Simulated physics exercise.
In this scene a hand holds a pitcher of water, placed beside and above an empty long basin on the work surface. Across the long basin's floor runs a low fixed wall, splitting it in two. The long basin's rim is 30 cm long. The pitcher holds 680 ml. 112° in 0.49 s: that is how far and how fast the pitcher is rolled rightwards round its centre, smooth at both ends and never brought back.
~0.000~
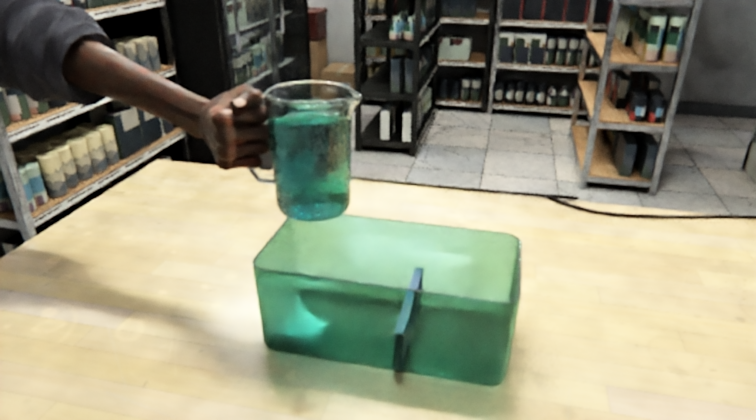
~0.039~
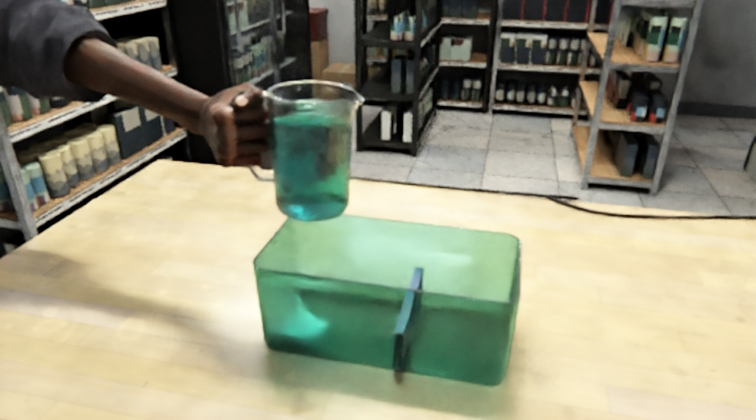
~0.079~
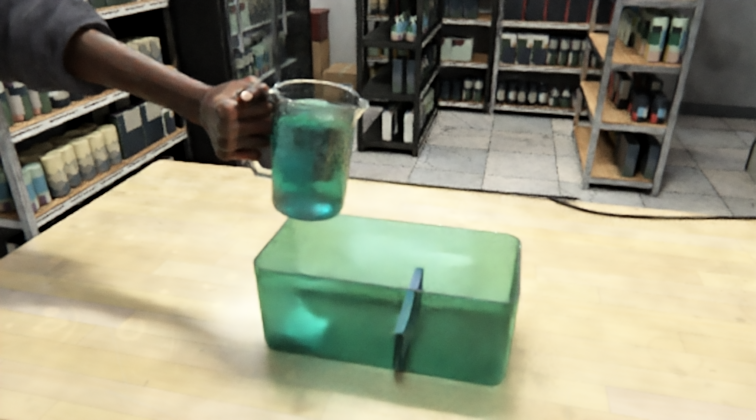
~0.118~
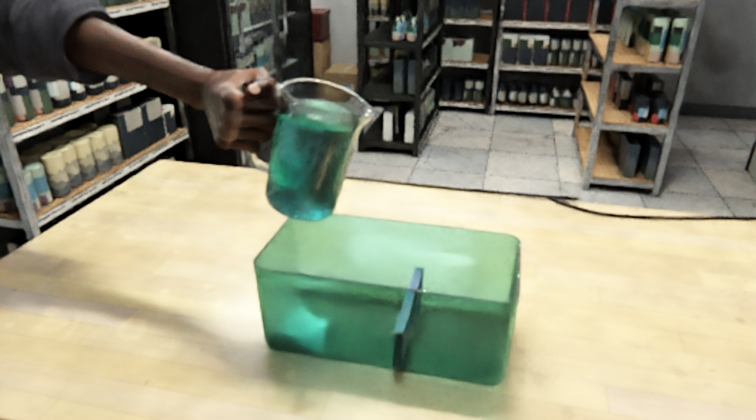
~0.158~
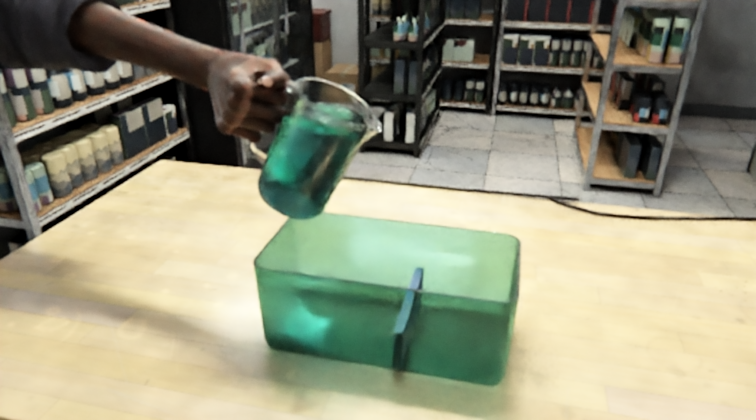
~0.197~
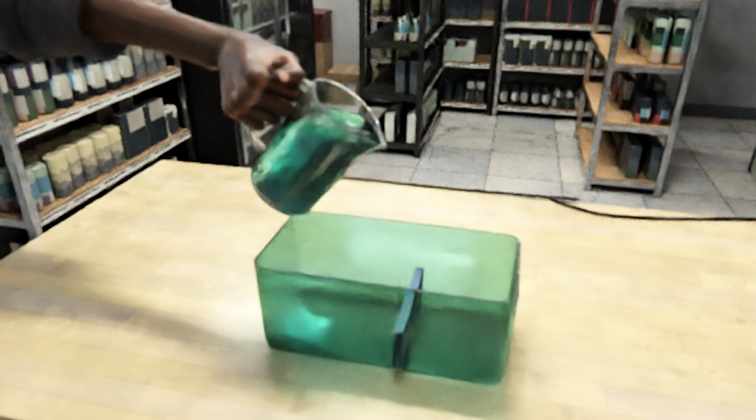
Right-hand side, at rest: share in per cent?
60 per cent.
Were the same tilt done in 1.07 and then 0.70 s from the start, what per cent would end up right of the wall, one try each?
The first try gives 75 percent and the second 70 percent.
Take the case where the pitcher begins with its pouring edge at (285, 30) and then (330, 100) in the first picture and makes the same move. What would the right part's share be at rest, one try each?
About 5 %, then about 10 %.
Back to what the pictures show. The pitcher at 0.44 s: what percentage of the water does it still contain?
I reckon about 56 in a hundred is still held.
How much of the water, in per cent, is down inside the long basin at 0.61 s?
68 per cent, give or take a little.
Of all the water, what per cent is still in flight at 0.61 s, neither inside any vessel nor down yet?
Airborne fraction: Approx. 16 %.
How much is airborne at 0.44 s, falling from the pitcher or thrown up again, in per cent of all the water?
I'd say close to 20 per cent.
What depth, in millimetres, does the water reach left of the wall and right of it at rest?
I'd say close to 10 mm on the left, close to 24 mm on the right.
After 0.44 s the tilt is 109° and 57 per cent is still to pour, 4 is left of the wall and 20 right of it.
After 0.61 s the tilt is 112° and 15 per cent is still to pour, 26 is left of the wall and 42 right of it.
After 0.79 s the tilt is 112° and 2 per cent is still to pour, 34 is left of the wall and 59 right of it.
After 0.99 s the tilt is 112° and 0 per cent is still to pour, 37 is left of the wall and 60 right of it.
In the end 37 per cent lies left of the wall, 60 right of it and 3 outside.
